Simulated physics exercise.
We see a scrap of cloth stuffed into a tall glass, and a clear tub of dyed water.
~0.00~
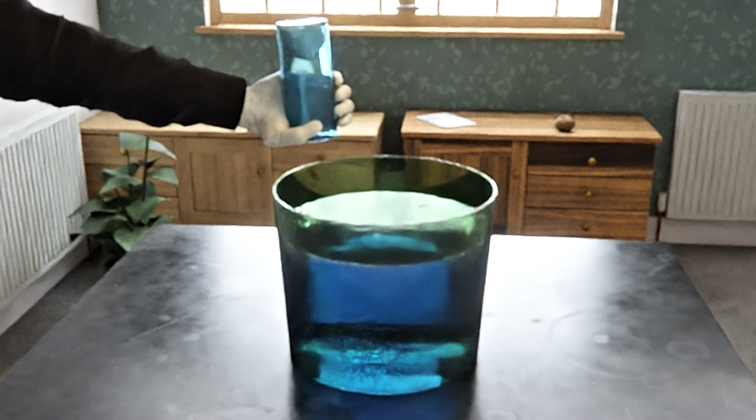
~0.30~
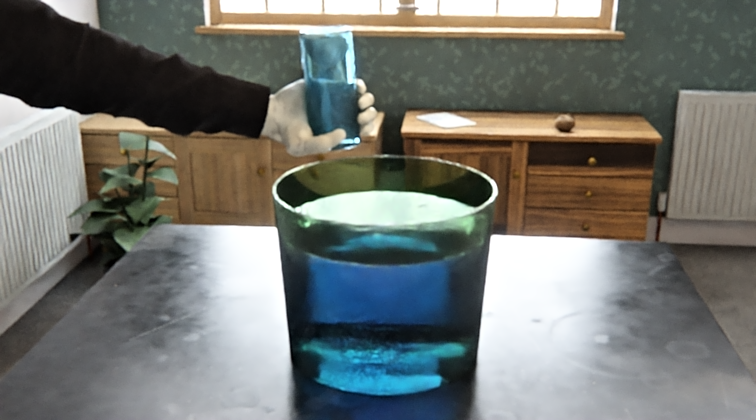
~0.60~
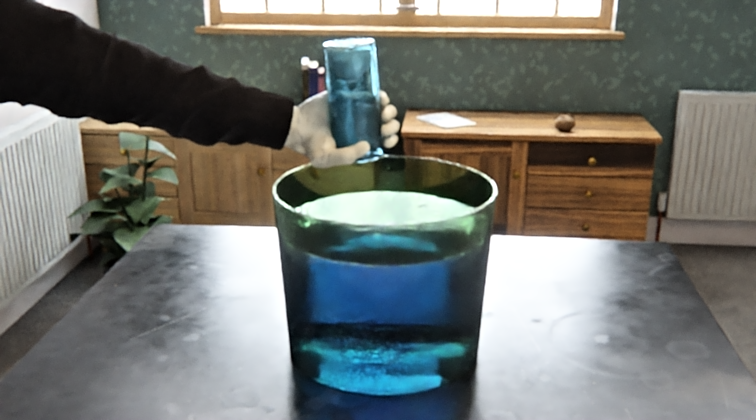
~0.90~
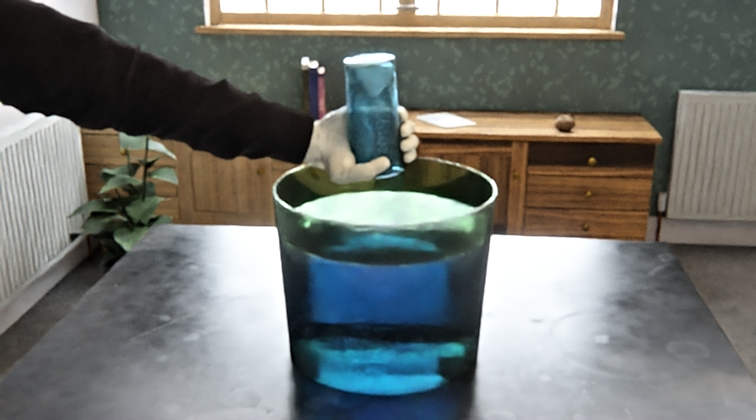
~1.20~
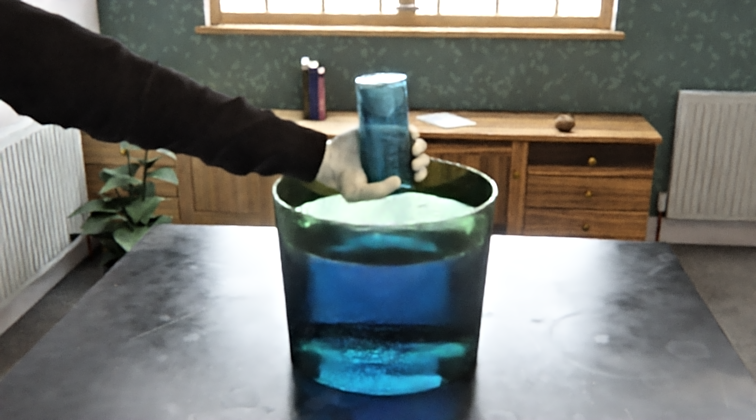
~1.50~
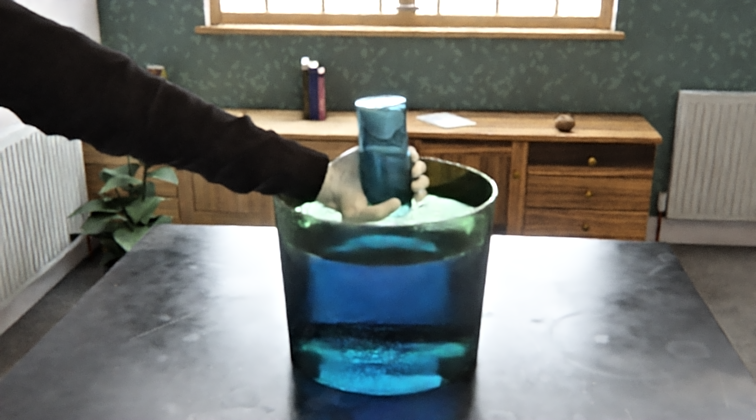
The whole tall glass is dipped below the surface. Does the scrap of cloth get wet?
It keeps dry.
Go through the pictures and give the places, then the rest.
In the first frame, tall glass (308, 83) mouth down; above the clear tub.
In the second frame, tall glass (331, 91) mouth down; scrap of cloth (327, 46); coming down.
In the third frame, tall glass (354, 103) mouth down; lower.
In the fourth frame, tall glass (373, 119) mouth down; scrap of cloth (370, 75); lower still.
In the fifth frame, tall glass (385, 138) mouth down; close to the surface.
In the sixth frame, tall glass (385, 160) mouth down; scrap of cloth (382, 117); just over the surface.
By 2.0 s, the tall glass enters the dyed water.
By 2.6 s, air is trapped inside and holds the level down.
By 4.0 s, the tall glass is under, still full of air, and the scrap of cloth is dry.
